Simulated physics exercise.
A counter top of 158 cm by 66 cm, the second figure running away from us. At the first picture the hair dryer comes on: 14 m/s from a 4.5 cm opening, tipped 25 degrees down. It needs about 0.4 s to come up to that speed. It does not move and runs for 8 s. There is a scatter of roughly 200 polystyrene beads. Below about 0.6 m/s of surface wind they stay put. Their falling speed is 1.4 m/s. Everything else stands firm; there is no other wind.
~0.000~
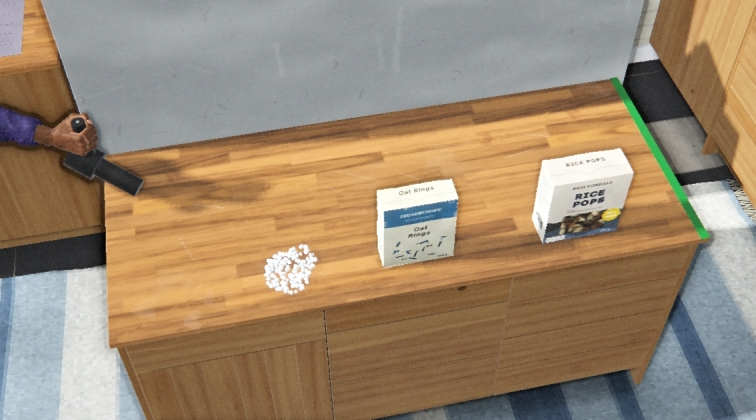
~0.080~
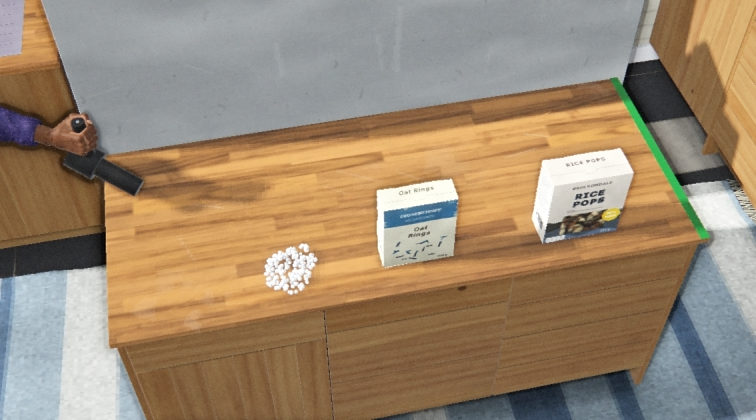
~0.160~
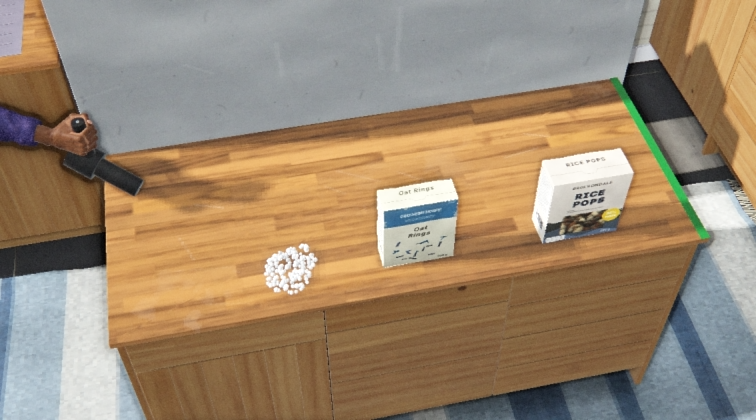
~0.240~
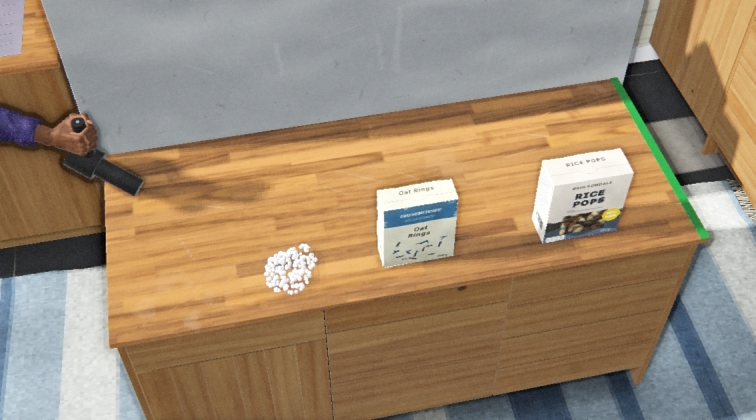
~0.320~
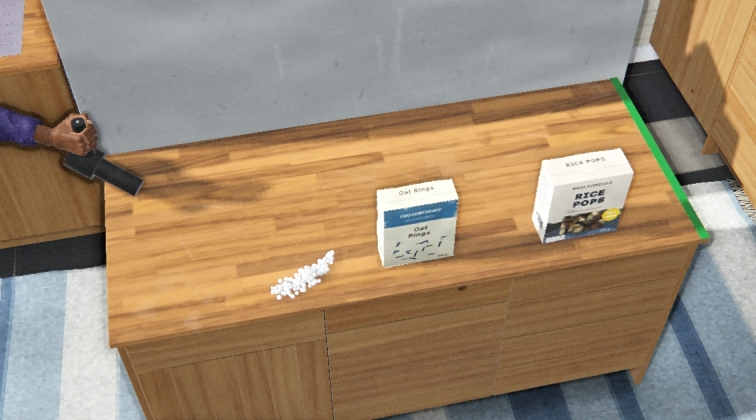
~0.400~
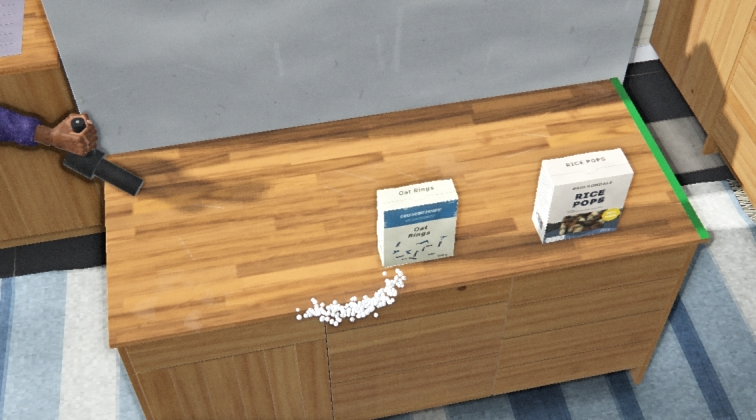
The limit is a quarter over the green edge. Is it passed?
As for a quarter going over the green edge: No.
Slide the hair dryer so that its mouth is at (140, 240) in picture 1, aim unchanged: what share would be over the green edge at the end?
Then about 30 %.
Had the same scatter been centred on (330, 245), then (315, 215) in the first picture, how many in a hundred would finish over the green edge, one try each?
In that order: 15 %, 90 %.
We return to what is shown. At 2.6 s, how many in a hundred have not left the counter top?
Some 0 per cent.
After 1.6 s the count stands so, 0 % are over the green edge.
After 2.6 s the count stands so, 0 % are over the green edge.
After 4.4 s the count stands so, 0 % are over the green edge.
After 8.0 s, at the end, 0 % are over the green edge.
